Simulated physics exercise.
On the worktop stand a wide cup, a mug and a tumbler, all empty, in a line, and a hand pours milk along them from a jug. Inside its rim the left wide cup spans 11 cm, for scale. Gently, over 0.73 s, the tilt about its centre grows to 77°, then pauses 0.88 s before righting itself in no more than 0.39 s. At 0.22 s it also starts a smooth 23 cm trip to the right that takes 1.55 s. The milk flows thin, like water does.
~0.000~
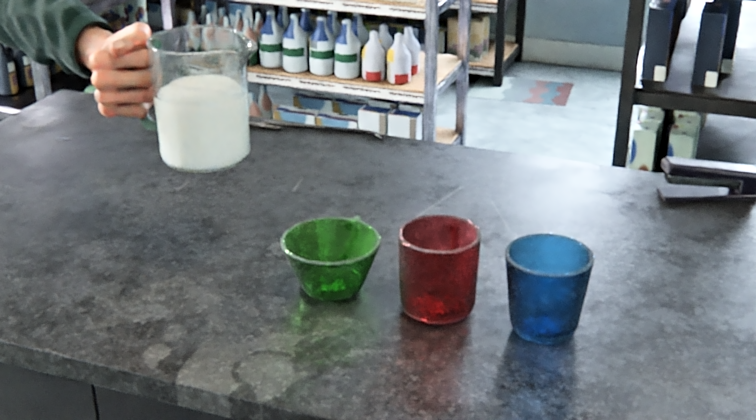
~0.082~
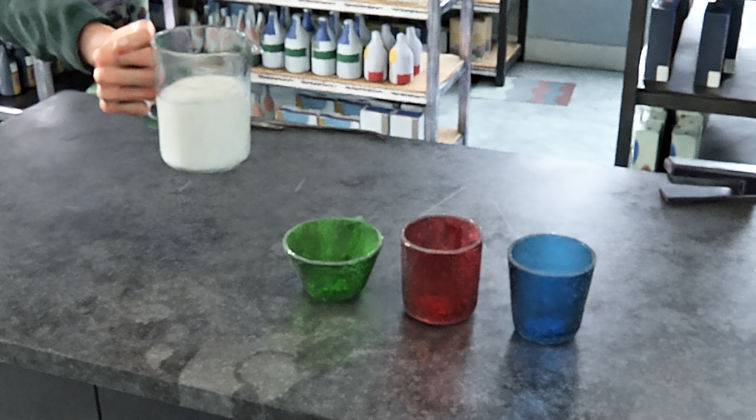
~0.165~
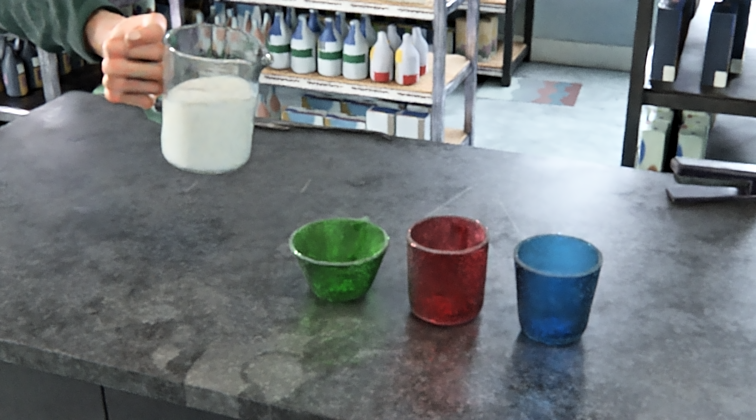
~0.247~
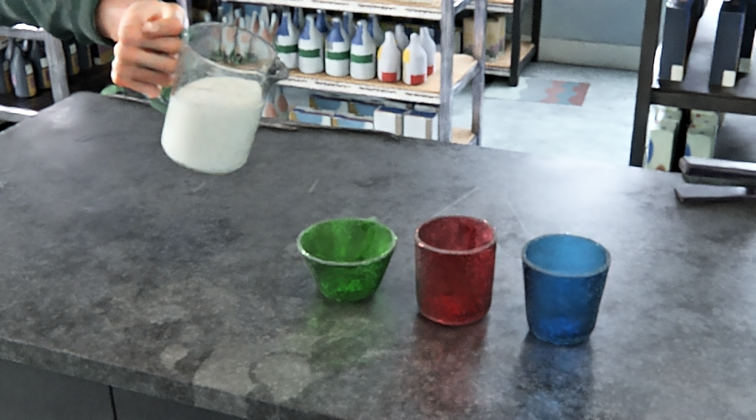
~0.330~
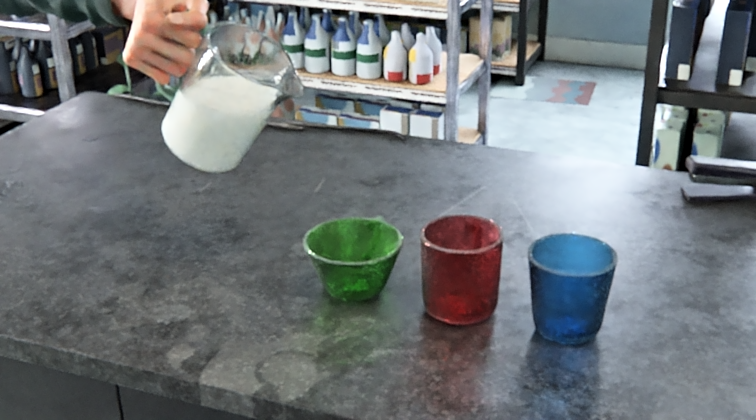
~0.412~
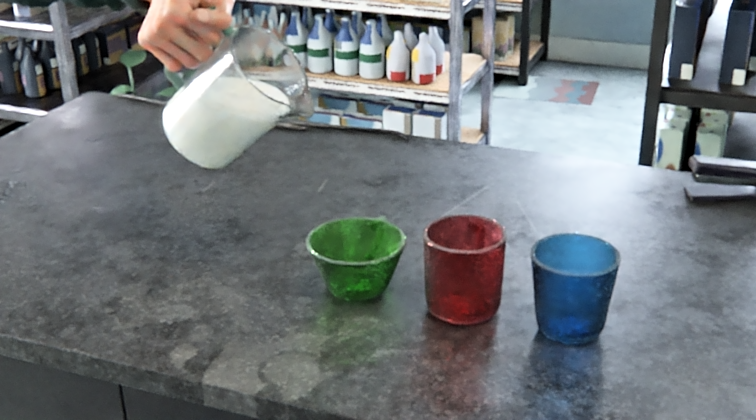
A hand at the upper left holds a clear glass jug of white milk over a dark grey worktop, seen from slightly above, with shelves of bottles behind. Nearer the front stand an empty wide green cup, a red mug and a blue tumbler, from left to right. The hand tilts the jug steadily rightward, its milk slanting inside, while the view shifts slightly left.
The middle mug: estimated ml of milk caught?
I would say about 170 ml.
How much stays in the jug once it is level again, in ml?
Some 130 ml.
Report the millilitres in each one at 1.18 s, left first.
Roughly 40, 110 and 0 ml, going left to right.
After 0.85 s the tilt is 77° and from the left they hold 35 ml, 0 ml, 0 ml, the jug 350 ml, and 15 ml is on the worktop.
After 1.18 s the tilt is 77° and from the left they hold 40 ml, 110 ml, 0 ml, the jug 215 ml, and 160 ml is on the worktop.
After 1.51 s the tilt is 77° and from the left they hold 45 ml, 165 ml, 0 ml, the jug 150 ml, and 170 ml is on the worktop.
After 1.88 s the tilt is 16° and from the left they hold 45 ml, 165 ml, 10 ml, the jug 125 ml, and 210 ml is on the worktop.
In the end from the left they hold 45 ml, 165 ml, 10 ml, the jug 125 ml, and 210 ml is on the worktop.
